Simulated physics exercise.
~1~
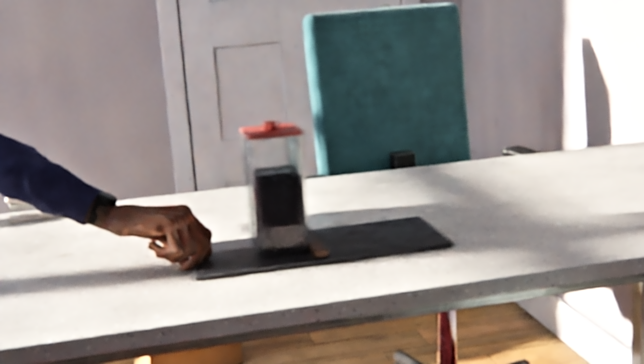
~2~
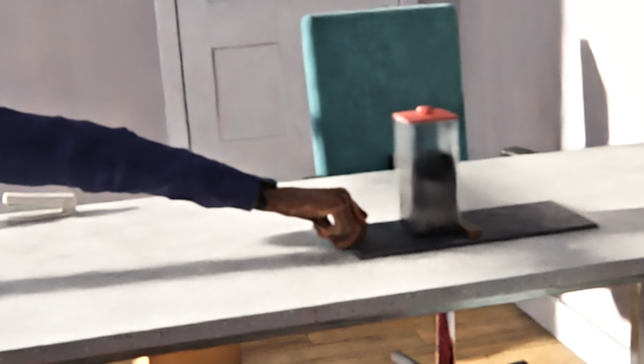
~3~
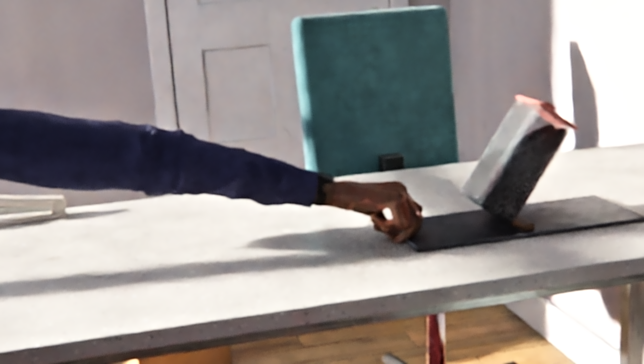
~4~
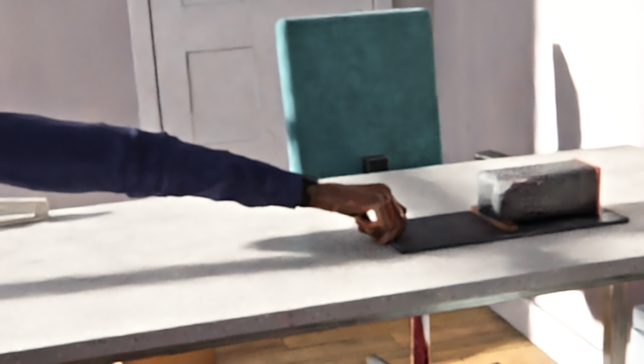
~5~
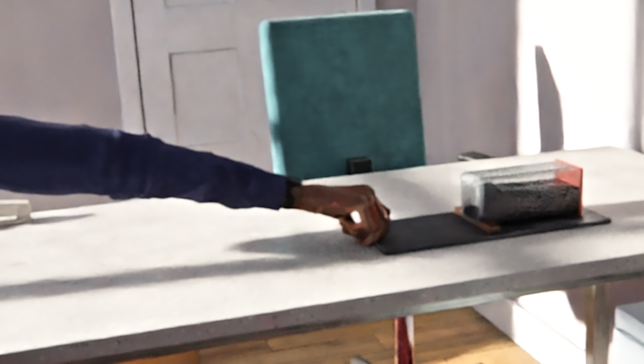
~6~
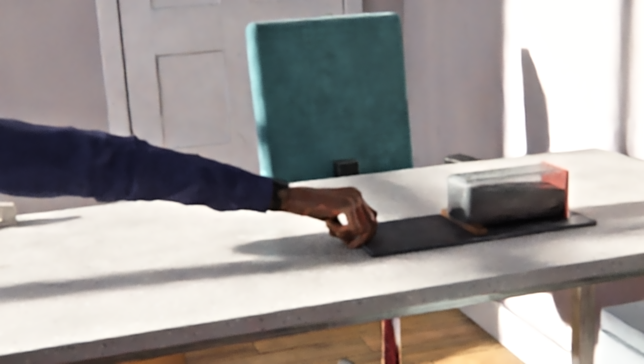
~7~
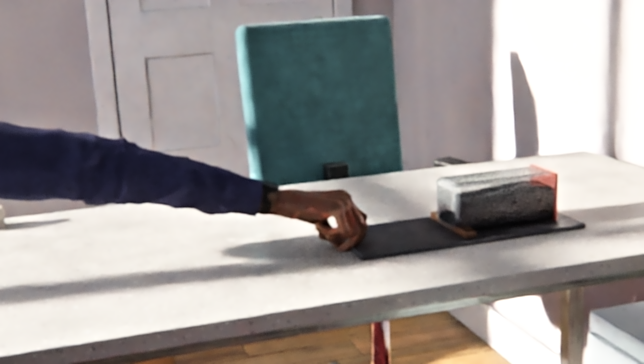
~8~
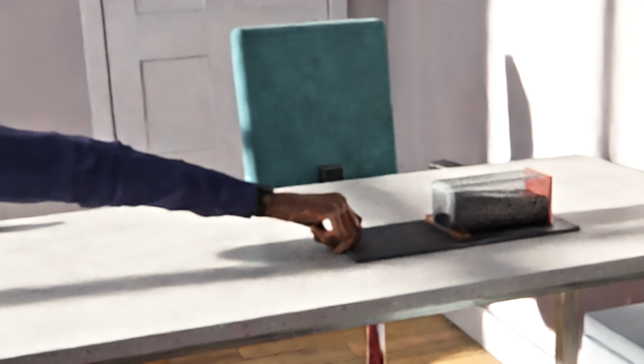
On a pale table, a hand slides a dark board right and the capped flask topples over.
